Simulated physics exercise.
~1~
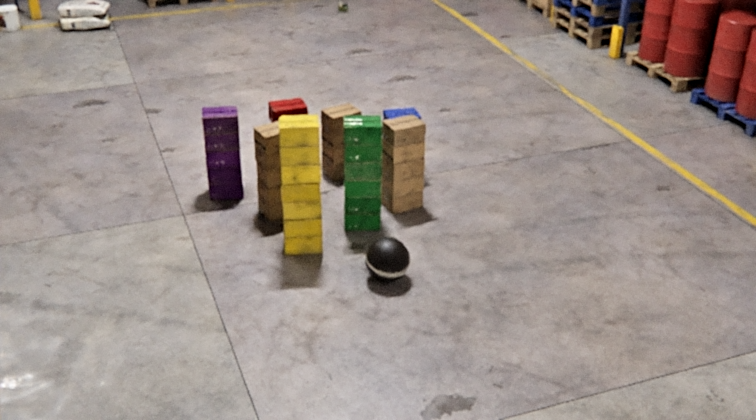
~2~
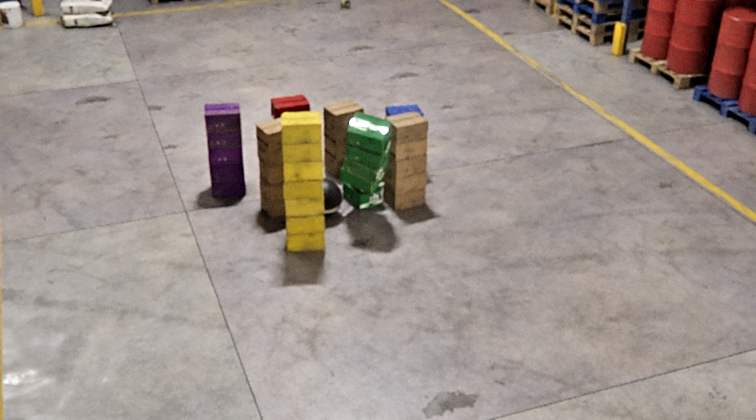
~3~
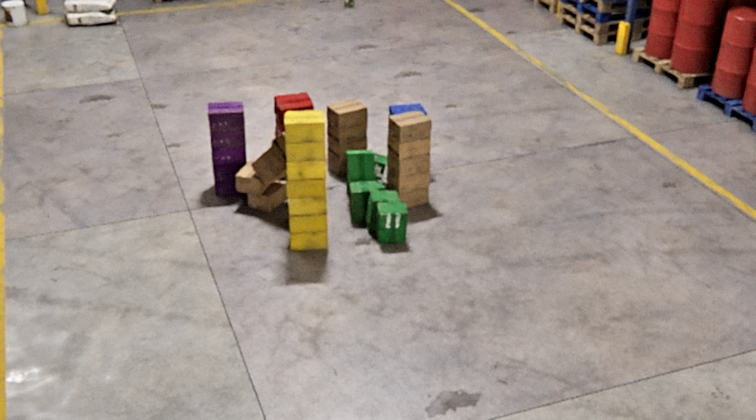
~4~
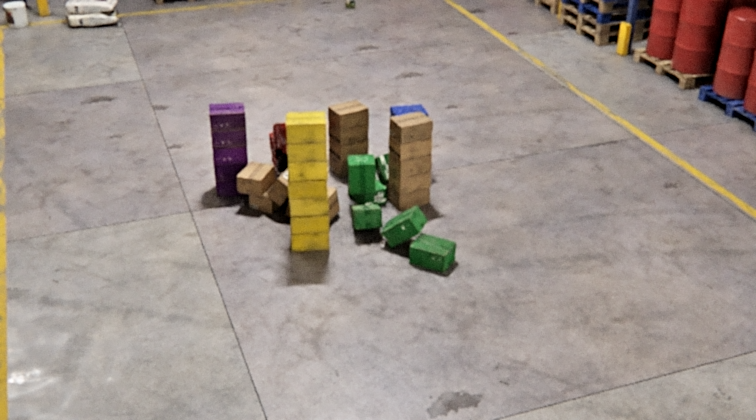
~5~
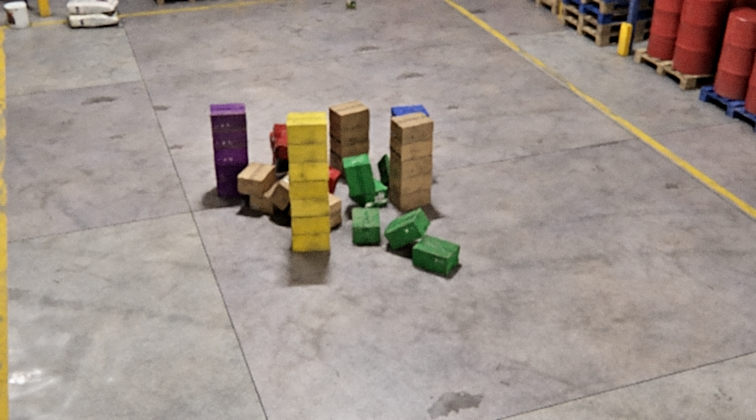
The green column of parcels collapsed after a black ball rolled into it, its boxes tumbling forward, and then a brown column and the red one behind came down too, leaving boxes scattered around the yellow tower, which stayed standing with the purple and blue ones.
